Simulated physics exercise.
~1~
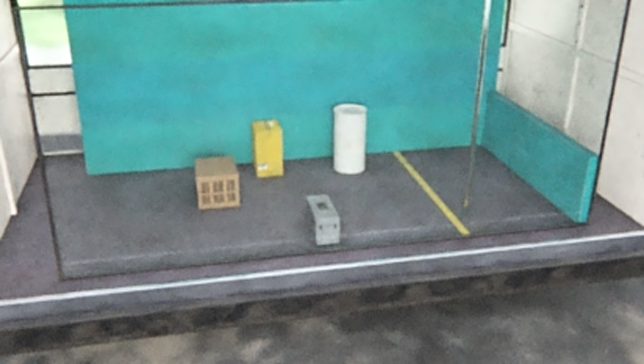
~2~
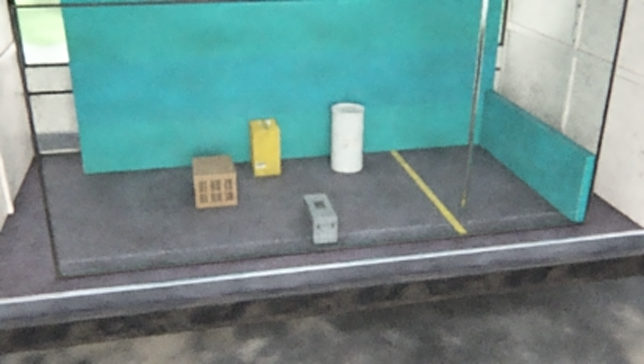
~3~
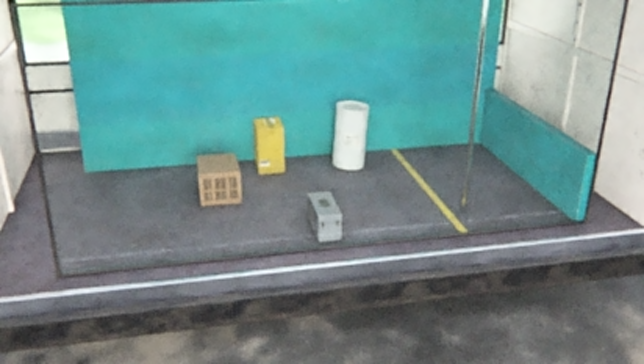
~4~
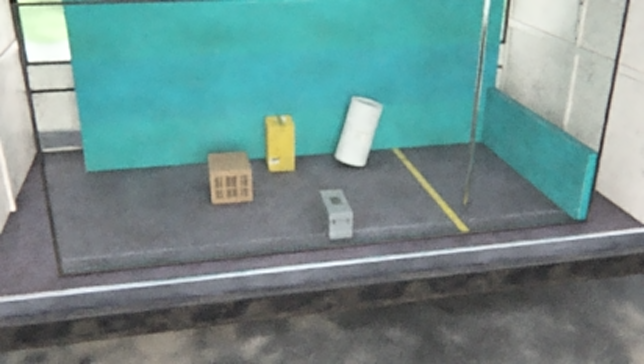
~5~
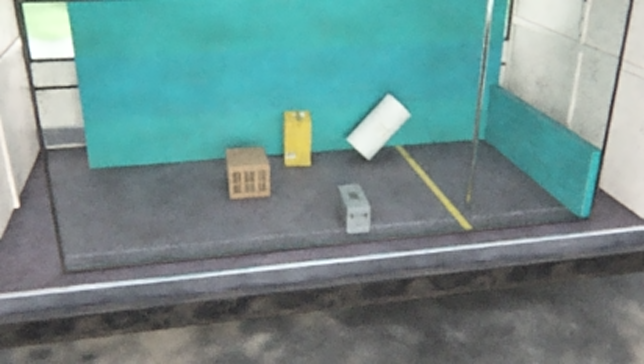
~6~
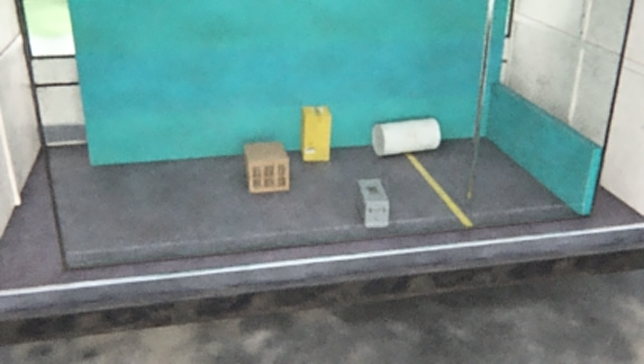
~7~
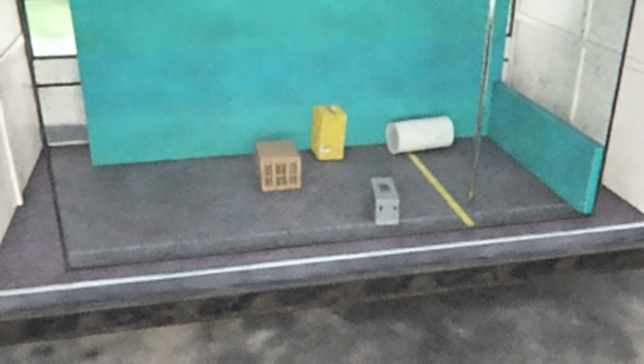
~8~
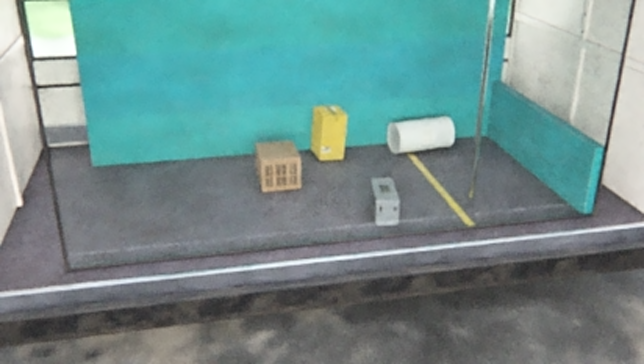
A white drum, a yellow pack, a brown crate and a grey toolbox stand on the dark floor of a bay, seen from slightly above through its open front, with a teal wall behind and a yellow line to their right. At first all four stay put. Then the crate, pack and toolbox slide right while the drum leans over to the right. The drum tips further and falls onto its side near the back wall, as the others keep sliding upright. Everything settles with the drum lying across the yellow line, its middle past it, and the other three short of it.
